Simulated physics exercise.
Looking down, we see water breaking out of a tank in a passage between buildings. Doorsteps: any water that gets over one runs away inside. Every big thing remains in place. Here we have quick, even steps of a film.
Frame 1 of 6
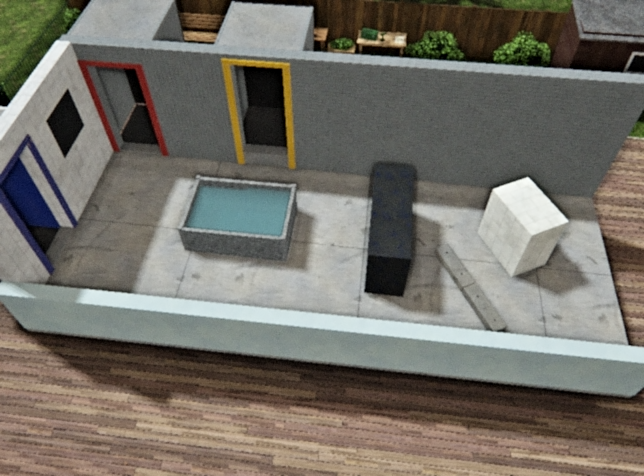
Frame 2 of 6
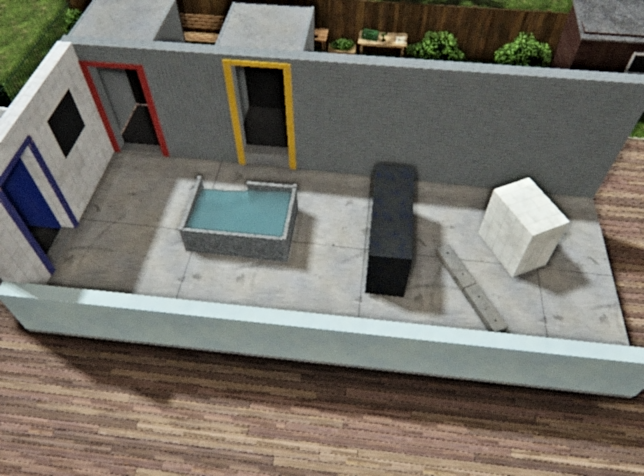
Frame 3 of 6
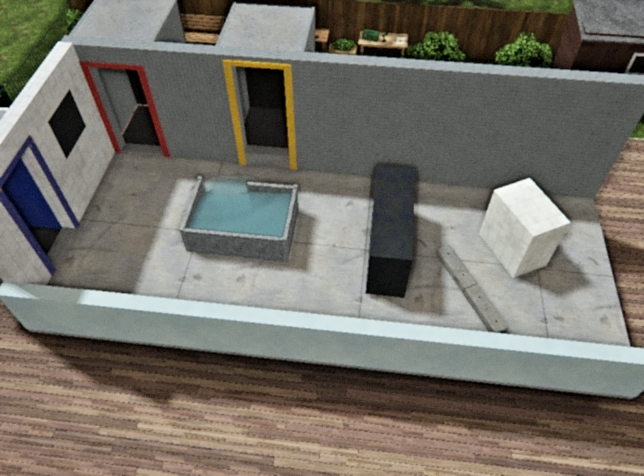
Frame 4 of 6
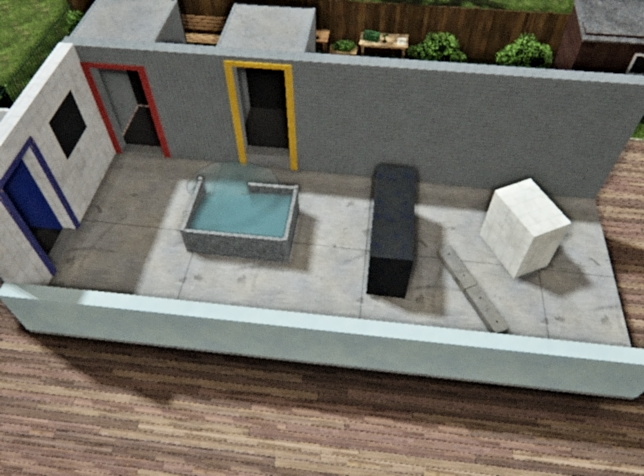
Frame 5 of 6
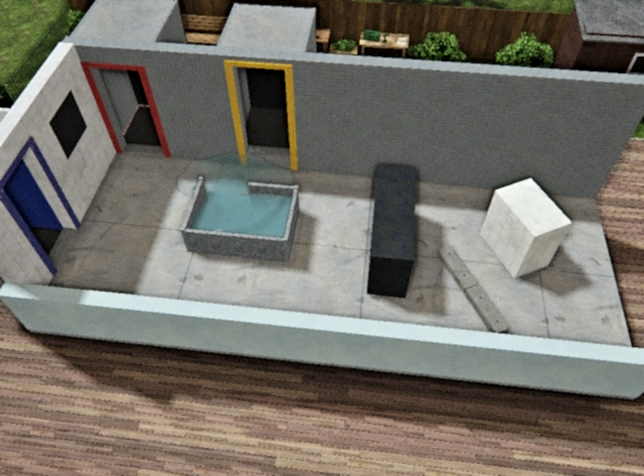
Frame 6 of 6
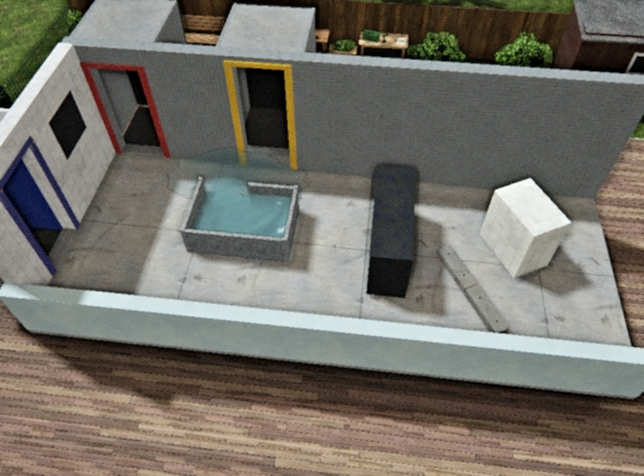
A grey-walled passage held a stone tank of still blue water, then a gap opened in its far side and the water poured out, spreading thinly across the floor near the yellow doorway.
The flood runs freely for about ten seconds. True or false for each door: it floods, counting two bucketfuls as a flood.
Red door - true; yellow door - false; blue door - false.
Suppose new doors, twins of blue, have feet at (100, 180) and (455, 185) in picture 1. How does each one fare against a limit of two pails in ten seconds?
The first door ends up above and the second ends up below.
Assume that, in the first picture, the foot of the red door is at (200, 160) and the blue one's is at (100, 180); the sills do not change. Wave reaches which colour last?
The flood gets to the blue door after all the others.
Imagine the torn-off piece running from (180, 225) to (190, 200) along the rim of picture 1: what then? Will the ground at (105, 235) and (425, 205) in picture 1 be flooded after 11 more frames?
Well, the first place would be submerged and the second one still bare.
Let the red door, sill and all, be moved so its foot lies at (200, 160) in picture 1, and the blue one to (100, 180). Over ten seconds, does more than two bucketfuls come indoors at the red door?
In this case the red door overshoots the mark.
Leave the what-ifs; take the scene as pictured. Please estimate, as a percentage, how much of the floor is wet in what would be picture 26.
Estimated share: About 45 %.
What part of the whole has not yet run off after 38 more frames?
Estimate: 88 per cent.
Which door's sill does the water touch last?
Answer is the door marked blue.
A moment on, water covers 10 % of the floor; the red door wet at the sill, nothing in, the yellow door under two buckets in, the blue door not reached.
Next, water covers 25 % of the floor; the red door under two buckets in, the yellow door under two buckets in, the blue door not reached.
Then, water covers 45 % of the floor; the red door over two buckets in, the yellow door under two buckets in, the blue door wet at the sill, nothing in.
Later, water covers 65 % of the floor; the red door over two buckets in, the yellow door under two buckets in, the blue door wet at the sill, nothing in.
In the end, water covers 75 % of the floor; the red door over two buckets in, the yellow door under two buckets in, the blue door wet at the sill, nothing in.
